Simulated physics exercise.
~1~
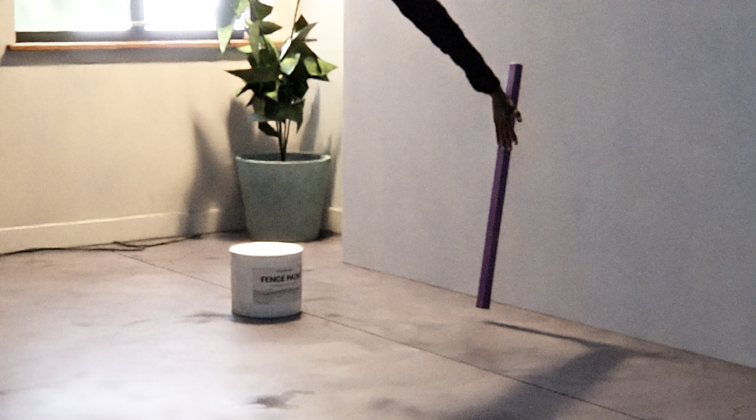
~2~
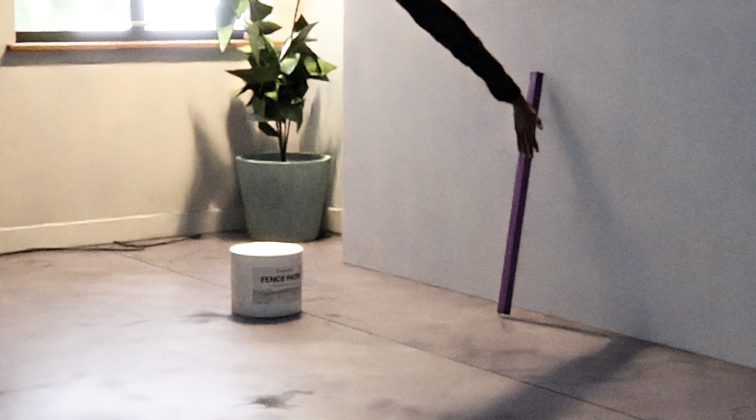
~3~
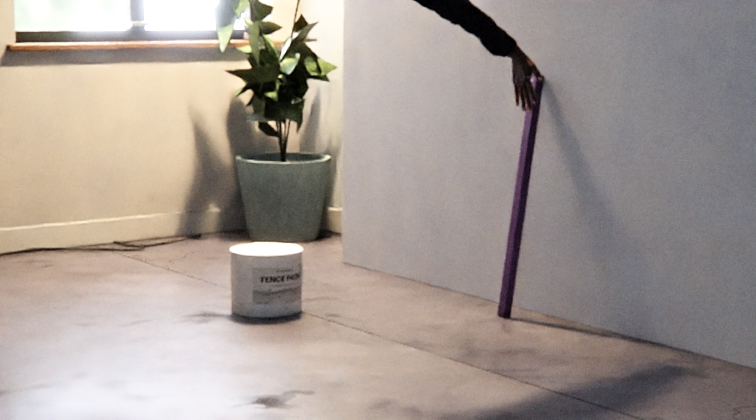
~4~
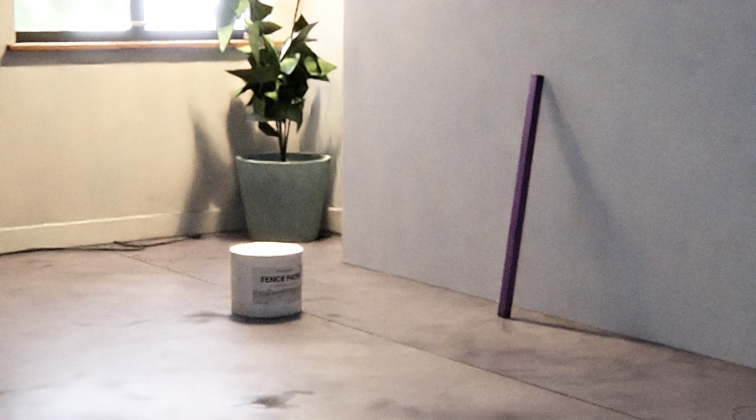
A hand leans a purple pole against the wall, lets go, and it stays up.
